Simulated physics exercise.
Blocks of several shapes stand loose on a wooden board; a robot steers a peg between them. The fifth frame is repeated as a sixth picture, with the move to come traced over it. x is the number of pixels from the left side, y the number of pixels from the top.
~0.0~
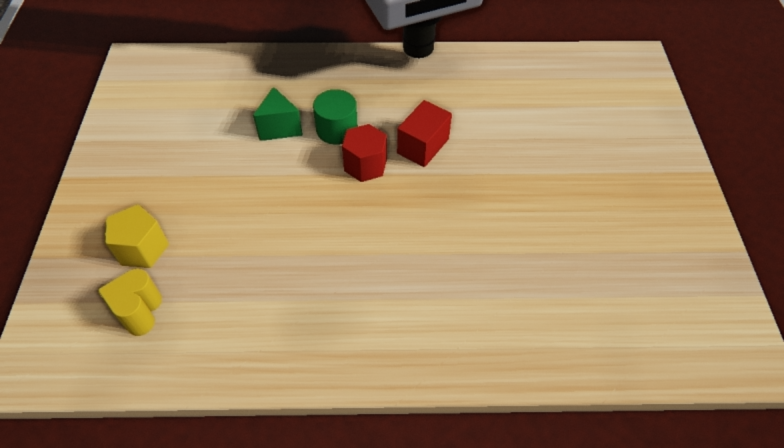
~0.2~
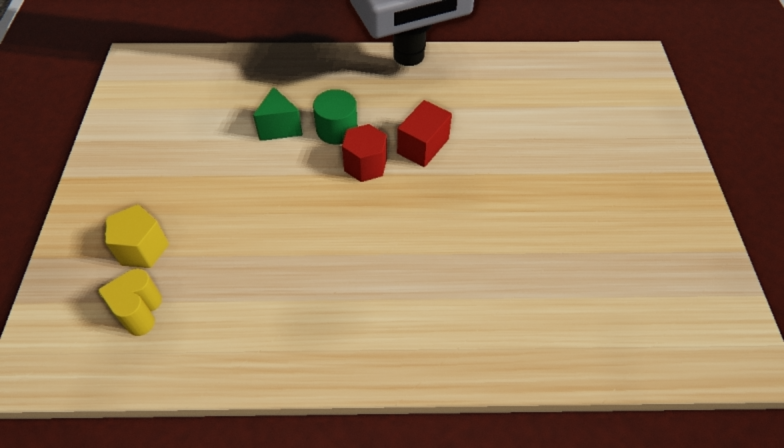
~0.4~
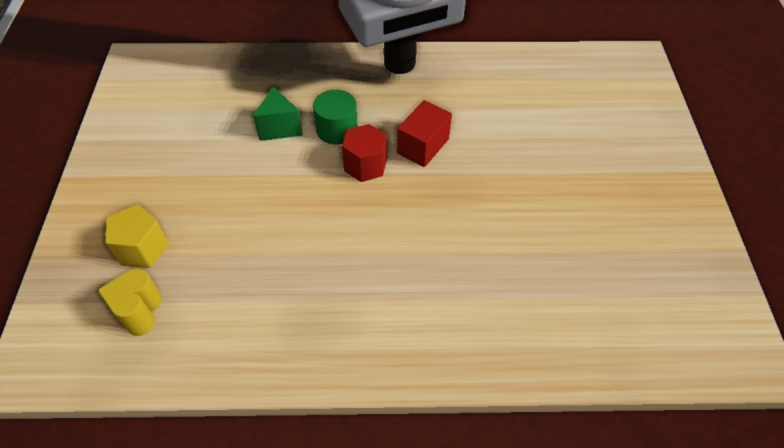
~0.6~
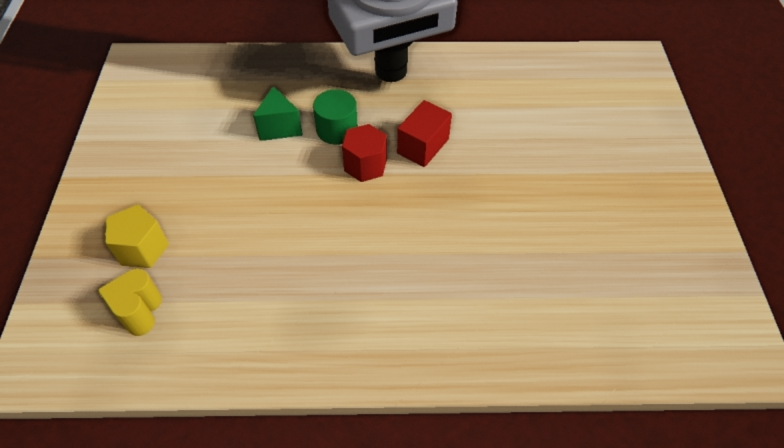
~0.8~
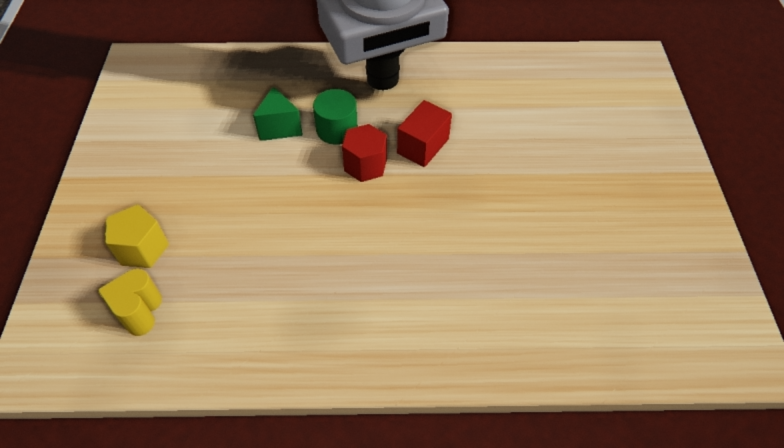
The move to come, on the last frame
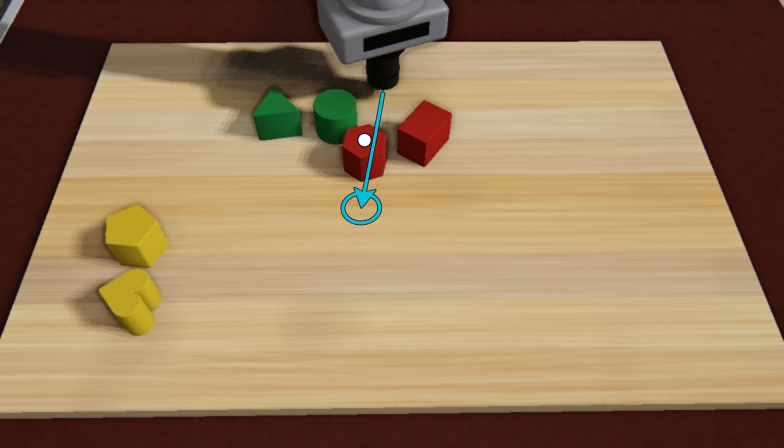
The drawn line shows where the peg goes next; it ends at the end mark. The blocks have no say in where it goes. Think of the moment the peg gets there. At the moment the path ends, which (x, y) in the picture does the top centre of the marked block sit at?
It is going to be at (337, 215).
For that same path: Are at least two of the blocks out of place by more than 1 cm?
Answer: No.
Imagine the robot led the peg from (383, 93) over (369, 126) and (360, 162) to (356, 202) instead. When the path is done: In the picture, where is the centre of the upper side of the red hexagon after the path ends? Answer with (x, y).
When the path ends, it will be at (365, 211).
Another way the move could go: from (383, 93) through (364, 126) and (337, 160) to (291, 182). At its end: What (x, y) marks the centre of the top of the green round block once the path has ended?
At roughly (273, 129).
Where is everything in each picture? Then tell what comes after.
In the first picture, peg tip (418, 49); block tops, green round block (335, 104); red hexagon (365, 140).
In the second picture, peg (409, 57); blocks unchanged.
In the third picture, peg (400, 65); blocks unchanged.
In the fourth picture, peg (391, 72); blocks unchanged.
In the fifth picture, peg (383, 80); green round block (335, 104); red hexagon (365, 140).
Path on the board, in a line from (383, 93) to (361, 208); the dot is on the red hexagon.
The first path, step by step. One third of the way, peg (376, 116); nothing pushed yet.
Two thirds of the way, peg (369, 155); red hexagon (355, 174).
At the end, peg (361, 196); green round block in place; red hexagon (336, 215), turned 30° clockwise.
